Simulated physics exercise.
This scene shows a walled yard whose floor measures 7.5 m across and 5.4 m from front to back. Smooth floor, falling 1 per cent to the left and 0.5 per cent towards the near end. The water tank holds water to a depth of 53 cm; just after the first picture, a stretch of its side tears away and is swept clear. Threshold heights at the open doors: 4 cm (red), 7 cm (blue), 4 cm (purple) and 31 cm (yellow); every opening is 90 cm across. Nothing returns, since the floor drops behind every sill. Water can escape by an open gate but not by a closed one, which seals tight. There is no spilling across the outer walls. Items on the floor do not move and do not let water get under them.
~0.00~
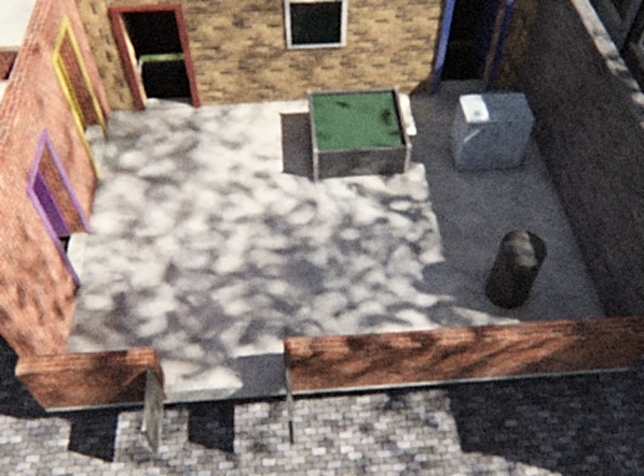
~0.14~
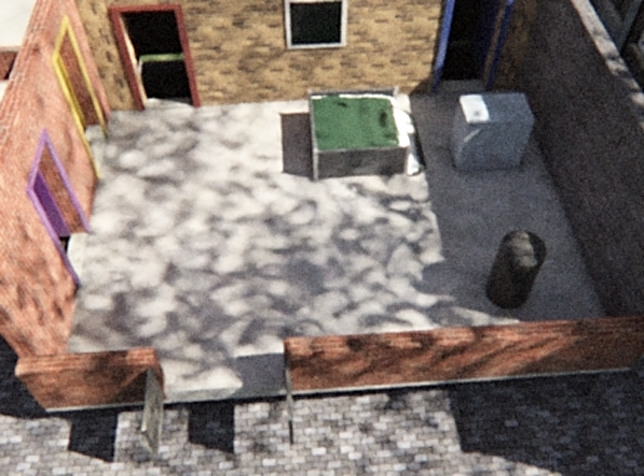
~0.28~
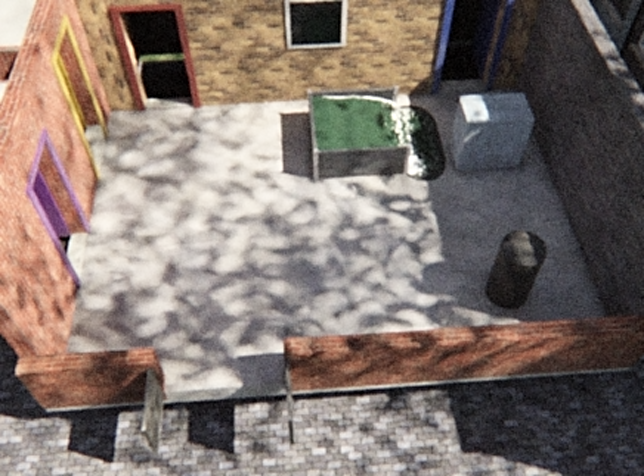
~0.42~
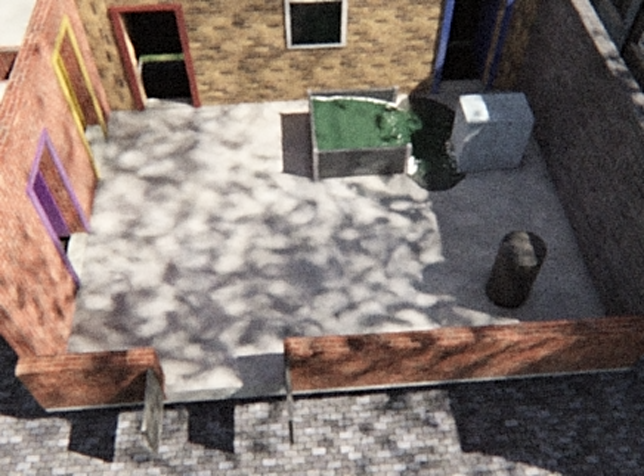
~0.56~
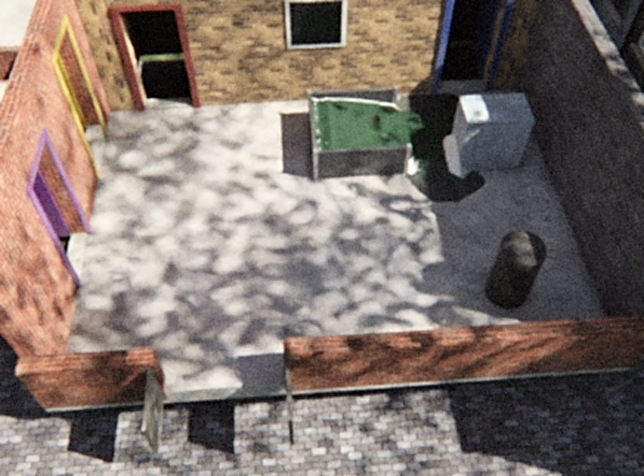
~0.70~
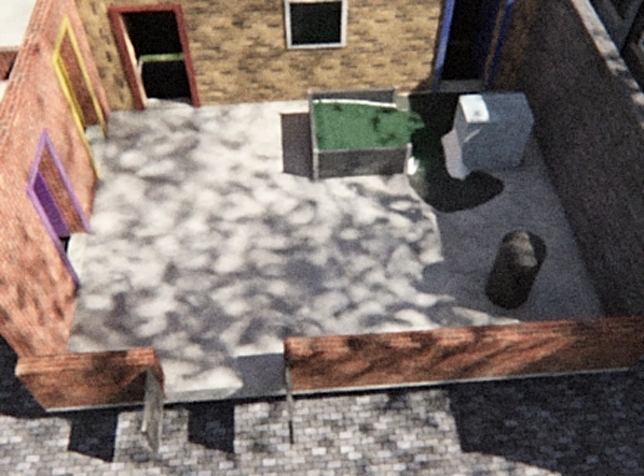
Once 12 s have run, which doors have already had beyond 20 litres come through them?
After 12 s: The red door has not yet; the blue door already has; the purple door has not yet; the yellow door has not yet.
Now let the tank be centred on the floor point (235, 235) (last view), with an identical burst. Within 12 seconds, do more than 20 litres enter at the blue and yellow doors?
So the blue door keeps within it and the yellow door keeps within it.
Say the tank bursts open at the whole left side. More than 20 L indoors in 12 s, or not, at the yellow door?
Yellow: Falls short.
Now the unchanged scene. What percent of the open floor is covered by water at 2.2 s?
Near 25 per cent is wet.
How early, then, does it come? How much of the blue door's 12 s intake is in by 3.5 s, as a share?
By then it's near 80% of the total.
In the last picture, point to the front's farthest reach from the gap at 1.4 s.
(539, 231).
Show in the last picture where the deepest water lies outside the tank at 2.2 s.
At about (488, 116).
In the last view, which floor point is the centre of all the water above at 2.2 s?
It lies at roughly (441, 150) in pixels.
After 1.4 s water covers 15 % of the floor and is deepest (36 cm) near (509, 94); red door not reached, blue door 11 cm at the sill, 0 L in, purple door not reached, yellow door not reached.
After 2.2 s water covers 25 % of the floor and is deepest (26 cm) near (488, 116); red door not reached, blue door 19 cm at the sill, 19 L in, purple door not reached, yellow door not reached.
After 3.5 s water covers 35 % of the floor and is deepest (15 cm) near (593, 344); red door not reached, blue door 13 cm at the sill, 81 L in, purple door not reached, yellow door not reached.
After 7.0 s water covers 60 % of the floor and is deepest (7 cm) near (554, 346); red door 1 cm at the sill, 0 L in, blue door 5 cm at the sill, 103 L in, purple door not reached, yellow door not reached.
After 12.0 s water covers 70 % of the floor and is deepest (6 cm) near (89, 381); red door 1 cm at the sill, 0 L in, blue door 3 cm at the sill, 103 L in, purple door 5 cm at the sill, 2 L in, yellow door 3 cm at the sill, 0 L in.
